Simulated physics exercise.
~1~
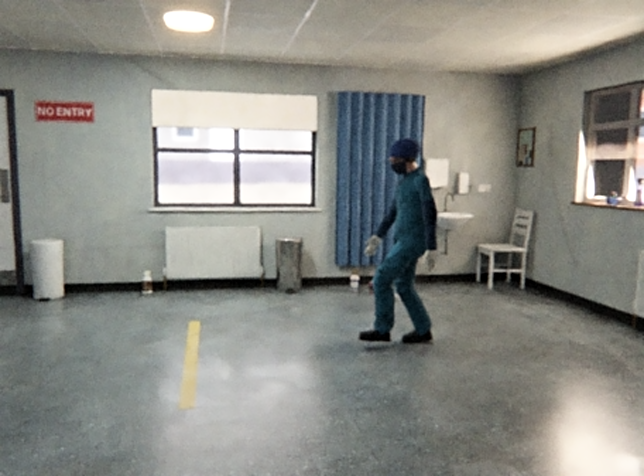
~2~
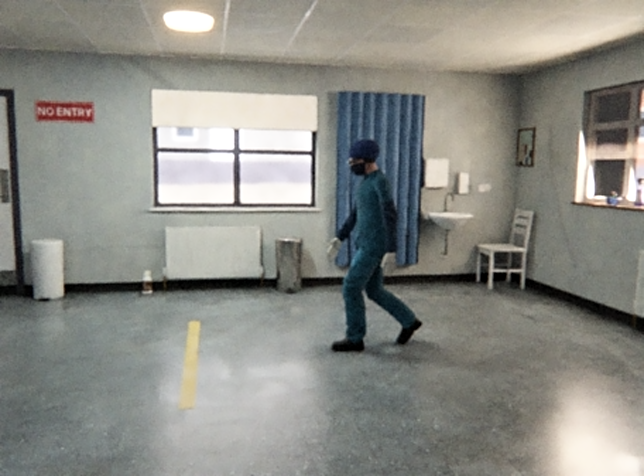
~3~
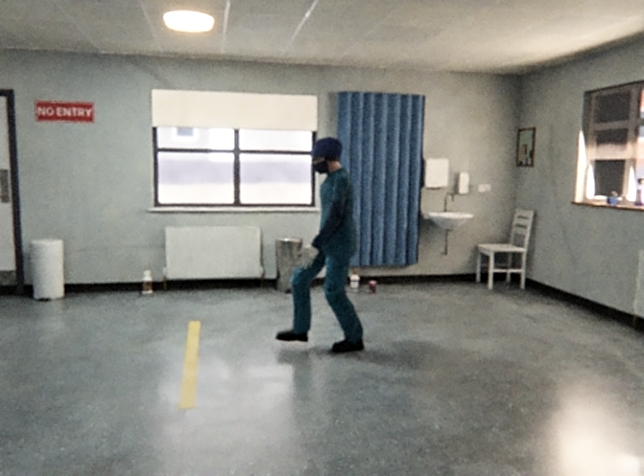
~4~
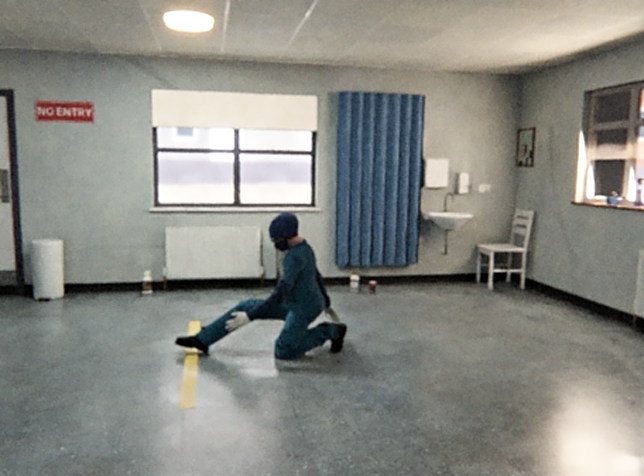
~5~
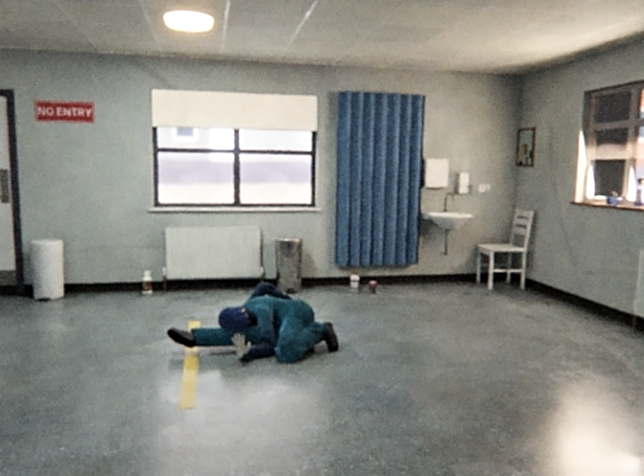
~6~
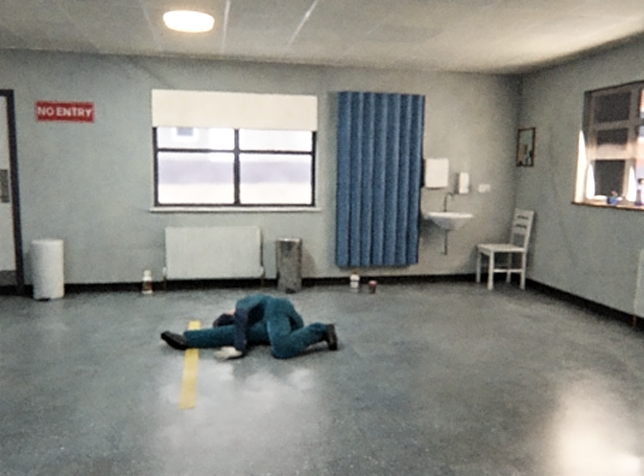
In a grey-walled room with a shiny floor, a blue curtain, a window and a red no entry sign, a masked person in teal clothing and a dark cap stands near a sink and chair. The person walks left towards a strip of yellow tape on the floor. Partway there, they drop low, one leg stretched forward with its foot at the tape and the other knee folded beneath them. They fold forward over the outstretched leg, head dipping towards the floor. The person ends slumped low, a foot past the tape, while head and hips remain short of it.
